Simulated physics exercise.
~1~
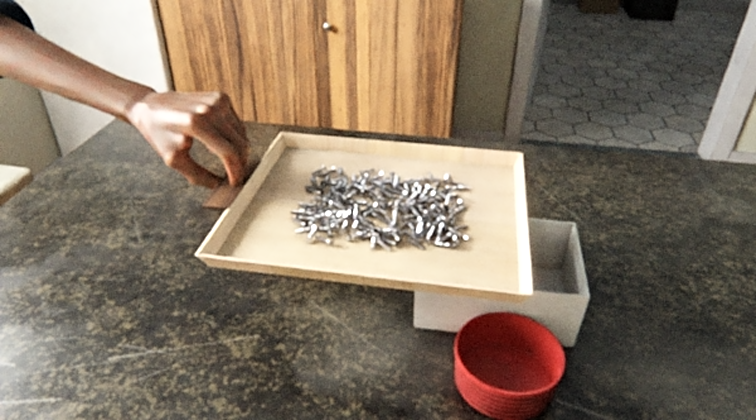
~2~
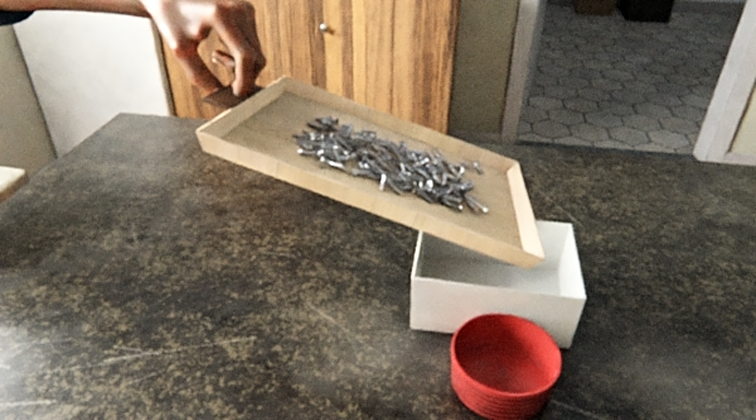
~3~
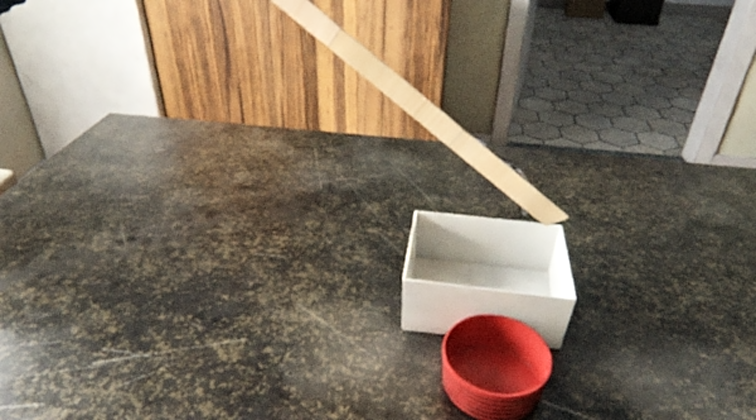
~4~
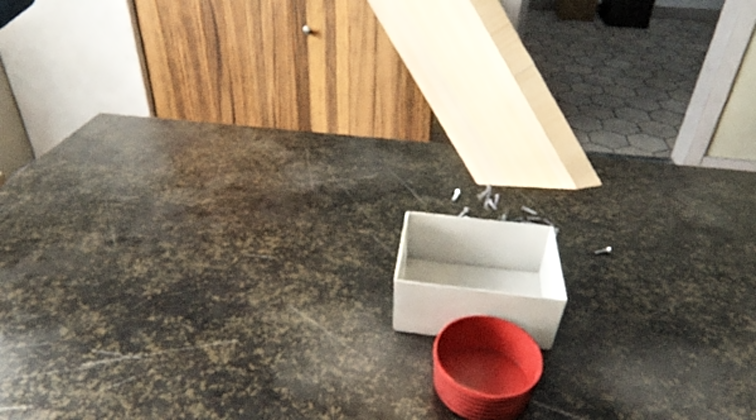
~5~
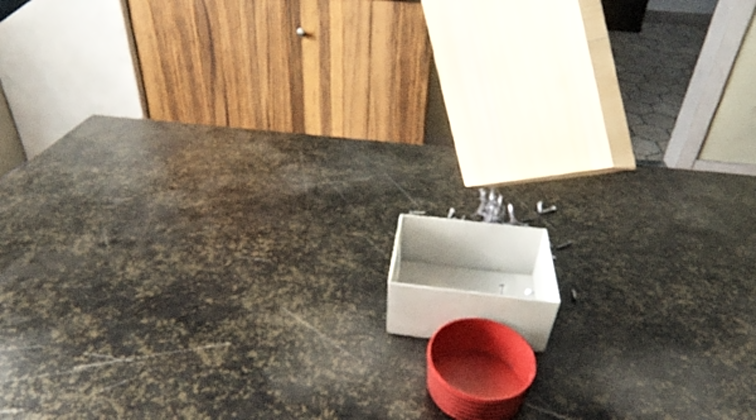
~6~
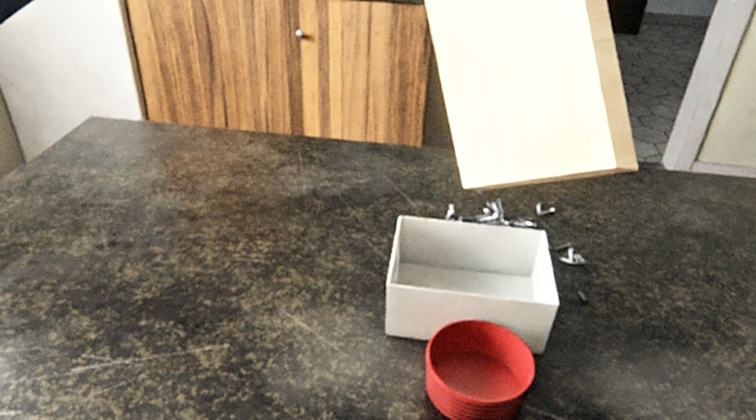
On a dark speckled countertop, a hand lifts and steeply tips a shallow tray of metal screws above a white tin and a red dish, and the screws spill off its lower edge, ending scattered behind and beside the tin, with both containers looking empty.
